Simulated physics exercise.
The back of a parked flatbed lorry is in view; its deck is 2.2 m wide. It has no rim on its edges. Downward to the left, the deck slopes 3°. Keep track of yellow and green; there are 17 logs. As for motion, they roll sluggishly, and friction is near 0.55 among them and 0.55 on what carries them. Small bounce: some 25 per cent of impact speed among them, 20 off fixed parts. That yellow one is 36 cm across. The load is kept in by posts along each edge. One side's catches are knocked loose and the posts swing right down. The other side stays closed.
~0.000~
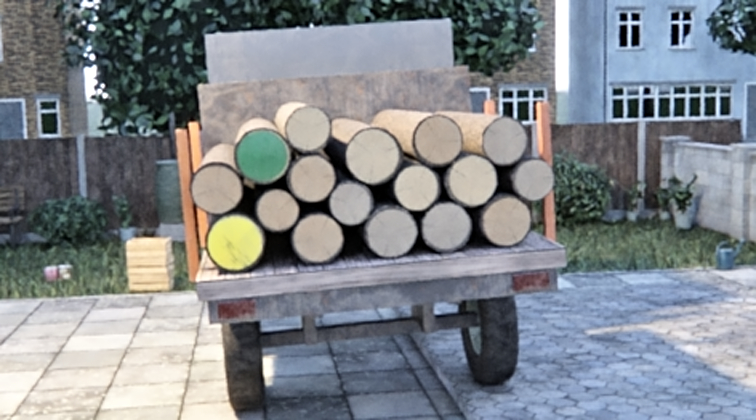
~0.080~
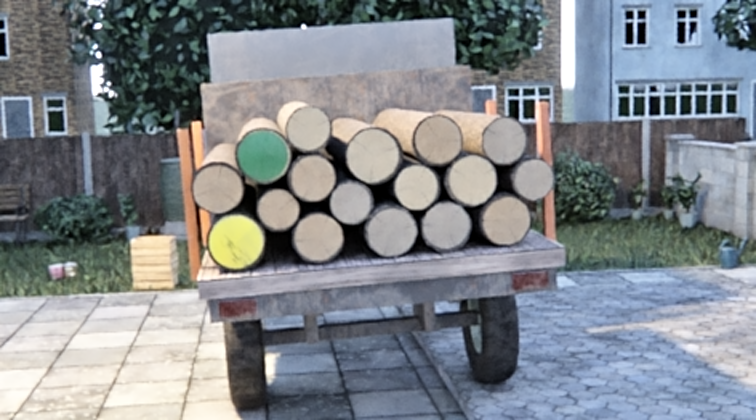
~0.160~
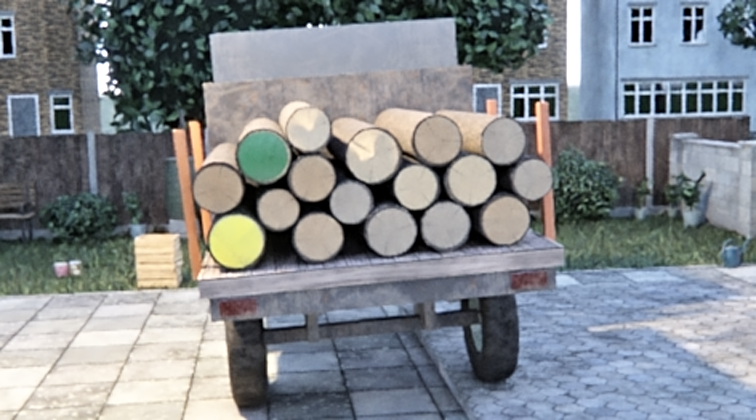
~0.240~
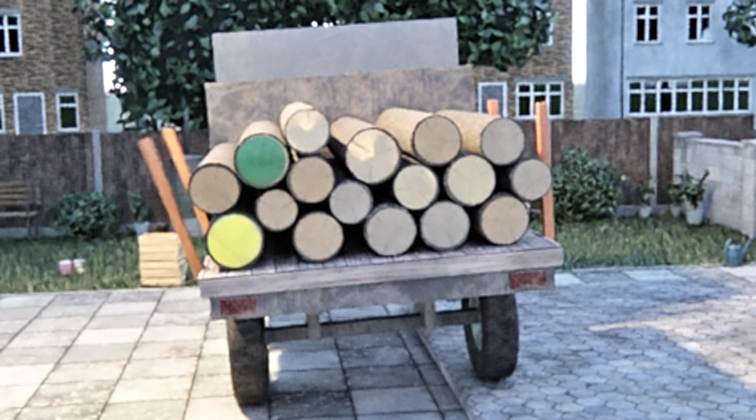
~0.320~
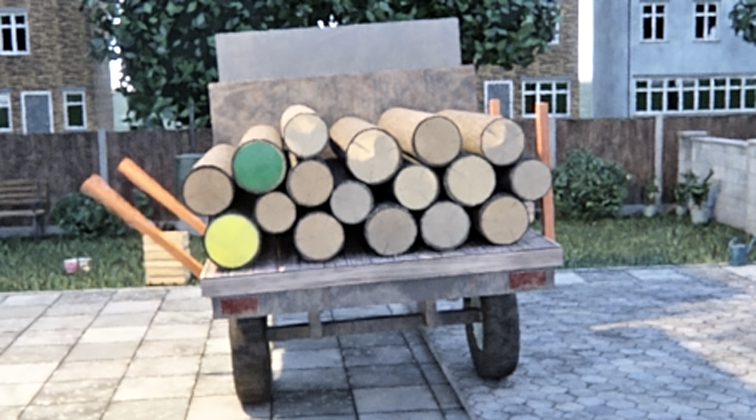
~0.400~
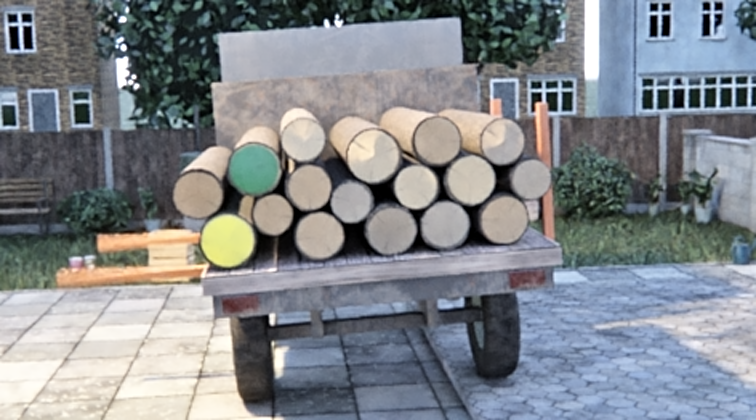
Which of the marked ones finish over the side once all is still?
Yellow goes over. Green goes over.
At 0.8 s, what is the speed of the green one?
Estimate: Some 0.5 m/s.
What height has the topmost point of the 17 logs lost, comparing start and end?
About 35 cm.
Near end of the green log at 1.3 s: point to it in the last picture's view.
Roughly at (207, 244) in the last picture.
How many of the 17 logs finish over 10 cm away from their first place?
The count is 15.
Then, 0.8 s in, yellow is on the deck, 5 cm from the left edge, rolling left; green is up on others, 20 cm from the left edge, rolling left; 1 off so far.
Then, 1.3 s in, yellow is dropping off the left side; green is on the deck, 5 cm from the left edge, rolling left; 2 off so far.
Then, 1.8 s in, yellow is down on the left; green is dropping off the left side; 4 off so far.
In the end (8.9 s), yellow is on the ground to the left; green is on the ground to the left; 11 off so far.
